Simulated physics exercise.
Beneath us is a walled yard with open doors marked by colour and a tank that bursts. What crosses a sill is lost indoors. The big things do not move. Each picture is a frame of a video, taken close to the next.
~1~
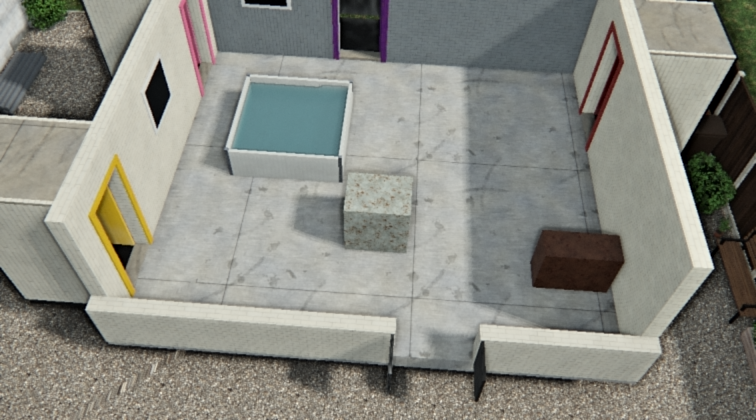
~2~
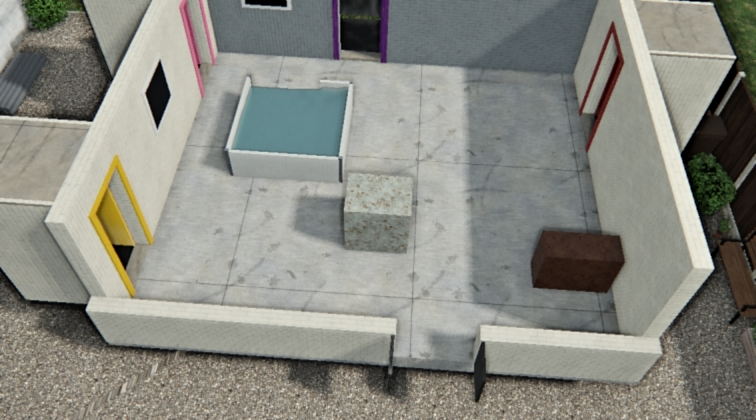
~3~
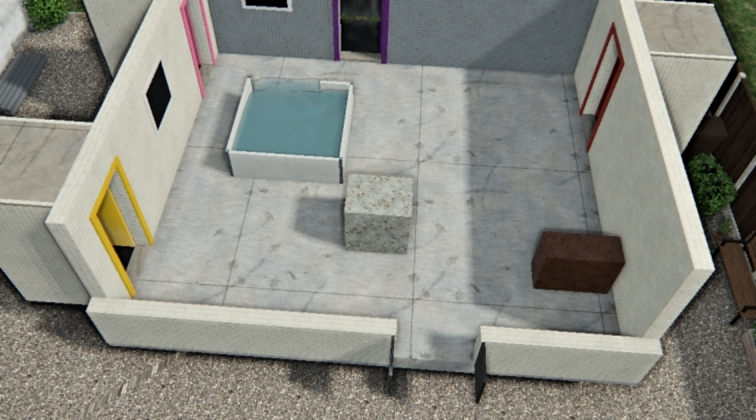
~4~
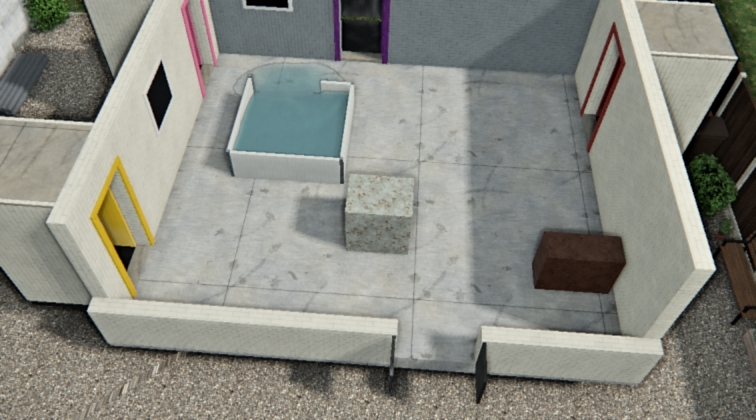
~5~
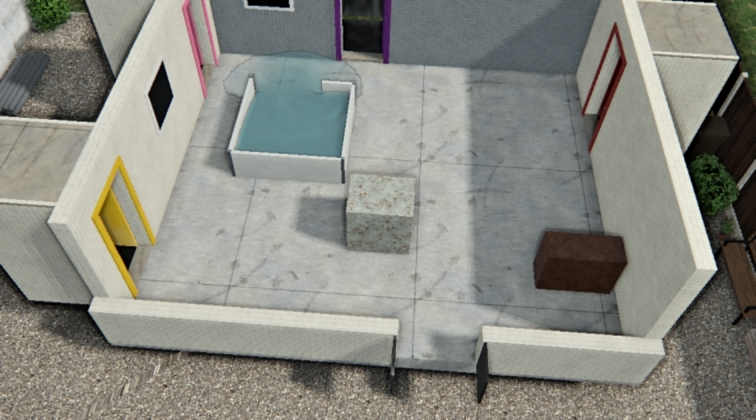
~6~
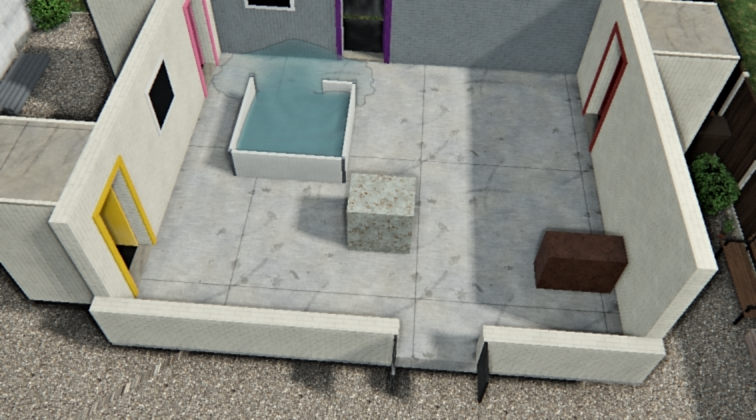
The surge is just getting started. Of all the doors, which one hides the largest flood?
That would be the pink door.
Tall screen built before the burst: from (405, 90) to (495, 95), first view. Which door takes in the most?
The pink door.
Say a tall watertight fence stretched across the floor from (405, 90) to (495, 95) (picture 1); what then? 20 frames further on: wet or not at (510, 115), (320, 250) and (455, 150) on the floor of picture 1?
Going through them in order, I get high and dry, high and dry and inundated.
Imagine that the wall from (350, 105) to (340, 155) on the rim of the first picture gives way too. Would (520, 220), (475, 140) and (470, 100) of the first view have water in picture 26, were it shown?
Listed as asked, the three spots end up wetted, wetted and wetted.
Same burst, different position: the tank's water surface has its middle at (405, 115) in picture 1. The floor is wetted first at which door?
It's the purple-painted one.
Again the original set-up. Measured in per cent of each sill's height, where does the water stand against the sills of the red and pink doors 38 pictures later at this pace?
I'd say around 70 and 230 in a hundred.
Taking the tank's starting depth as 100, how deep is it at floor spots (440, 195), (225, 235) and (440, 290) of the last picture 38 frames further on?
Respectively 2, 4 and 0 per cent.
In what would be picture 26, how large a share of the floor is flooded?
My estimate is close to 40 per cent.
A moment on, water covers 10 % of the floor; red door not reached, purple door a trickle in, yellow door not reached, pink door wet at the sill, nothing in.
Next, water covers 20 % of the floor; red door not reached, purple door some in, yellow door not reached, pink door some in.
Then, water covers 40 % of the floor; red door not reached, purple door some in, yellow door not reached, pink door a lot in.
Later, water covers 60 % of the floor; red door a trickle in, purple door some in, yellow door a trickle in, pink door a lot in.
In the end, water covers 85 % of the floor; red door a trickle in, purple door some in, yellow door some in, pink door a lot in; the pink door has let in the most.
